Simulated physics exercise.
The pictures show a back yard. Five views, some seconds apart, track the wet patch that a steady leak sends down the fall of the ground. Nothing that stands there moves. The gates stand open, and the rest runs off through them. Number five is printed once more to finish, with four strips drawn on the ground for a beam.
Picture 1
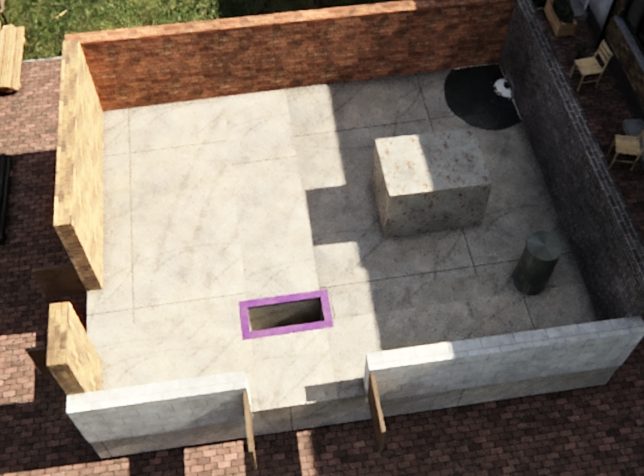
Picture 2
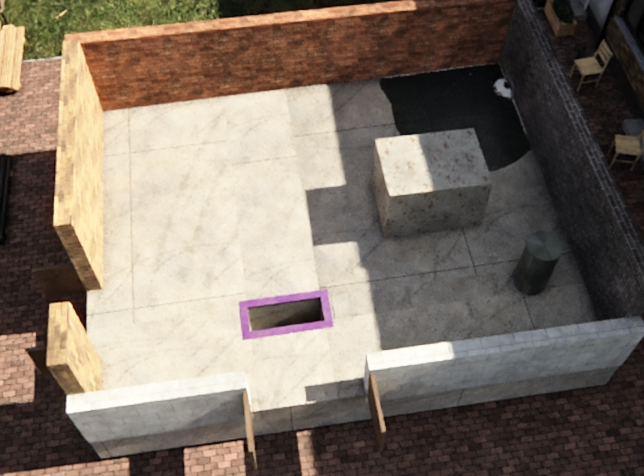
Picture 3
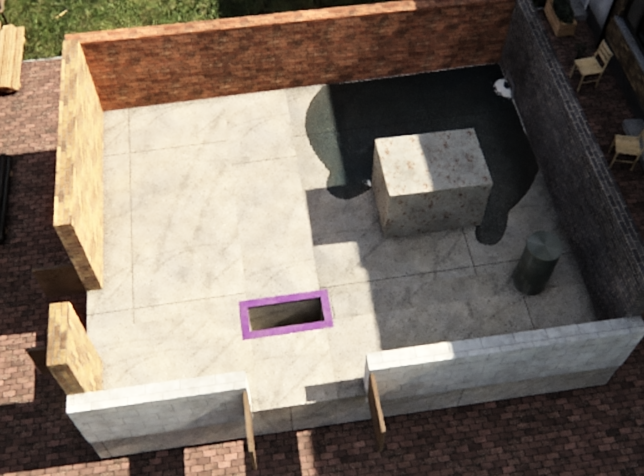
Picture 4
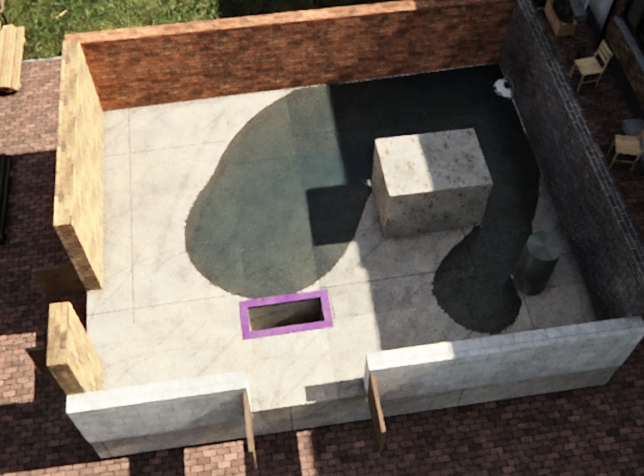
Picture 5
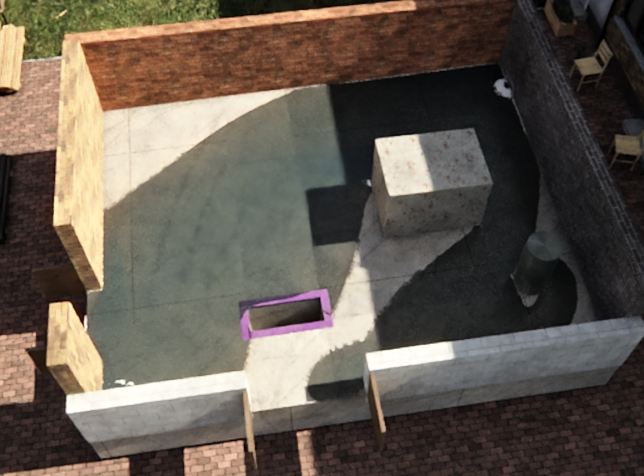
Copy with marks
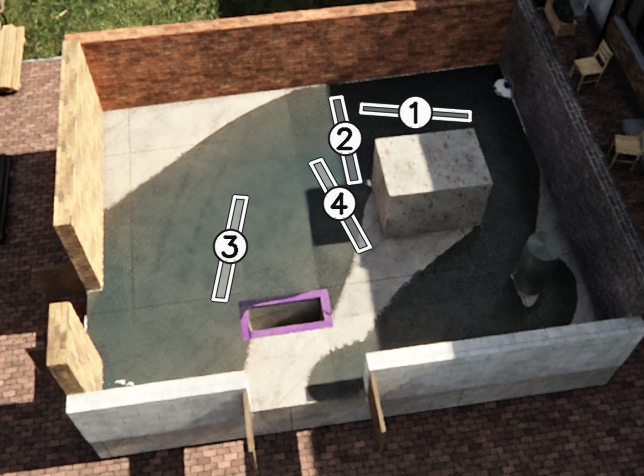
In a walled yard seen from above, dark water spreads from the top right corner across the pale paved floor. It flows around both sides of a stone block, widens left across the slabs, then reaches the purple-rimmed drain and the left gateway while another tongue curls around the grey cylinder.
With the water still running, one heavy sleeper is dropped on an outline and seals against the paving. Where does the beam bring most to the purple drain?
Use spot 3.
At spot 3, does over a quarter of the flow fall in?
Yes.
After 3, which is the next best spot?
2 it is.
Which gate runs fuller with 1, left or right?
The left gate.
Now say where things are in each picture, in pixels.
Outfall at (511, 85); purple drain at (286, 314); open gate at (307, 387); open gate at (103, 325); 4 % of the ground under water, visible out to (454, 103); purple drain still dry, in the first picture.
In the second picture, 12 % of the ground under water, visible out to (388, 78); purple drain still dry.
In the third picture, 23 % of the ground under water, visible out to (313, 146); purple drain still dry.
In the fourth picture, 46 % of the ground under water, visible out to (201, 261); purple drain still dry.
In the fifth picture, 71 % of the ground under water, visible out to (103, 368); purple drain taking water.
In white, 1 from (361, 108) to (470, 116); 2 from (354, 182) to (336, 97); 3 from (219, 300) to (240, 197); 4 from (316, 161) to (364, 249).
If 1 is chosen, about 14 % of the stream goes into the purple drain, about 86 % out by the gates.
If 2 is chosen, about 23 % of the stream goes into the purple drain, about 76 % out by the gates.
If 3 is chosen, about 36 % of the stream goes into the purple drain, about 64 % out by the gates.
If 4 is chosen, about 11 % of the stream goes into the purple drain, about 89 % out by the gates.
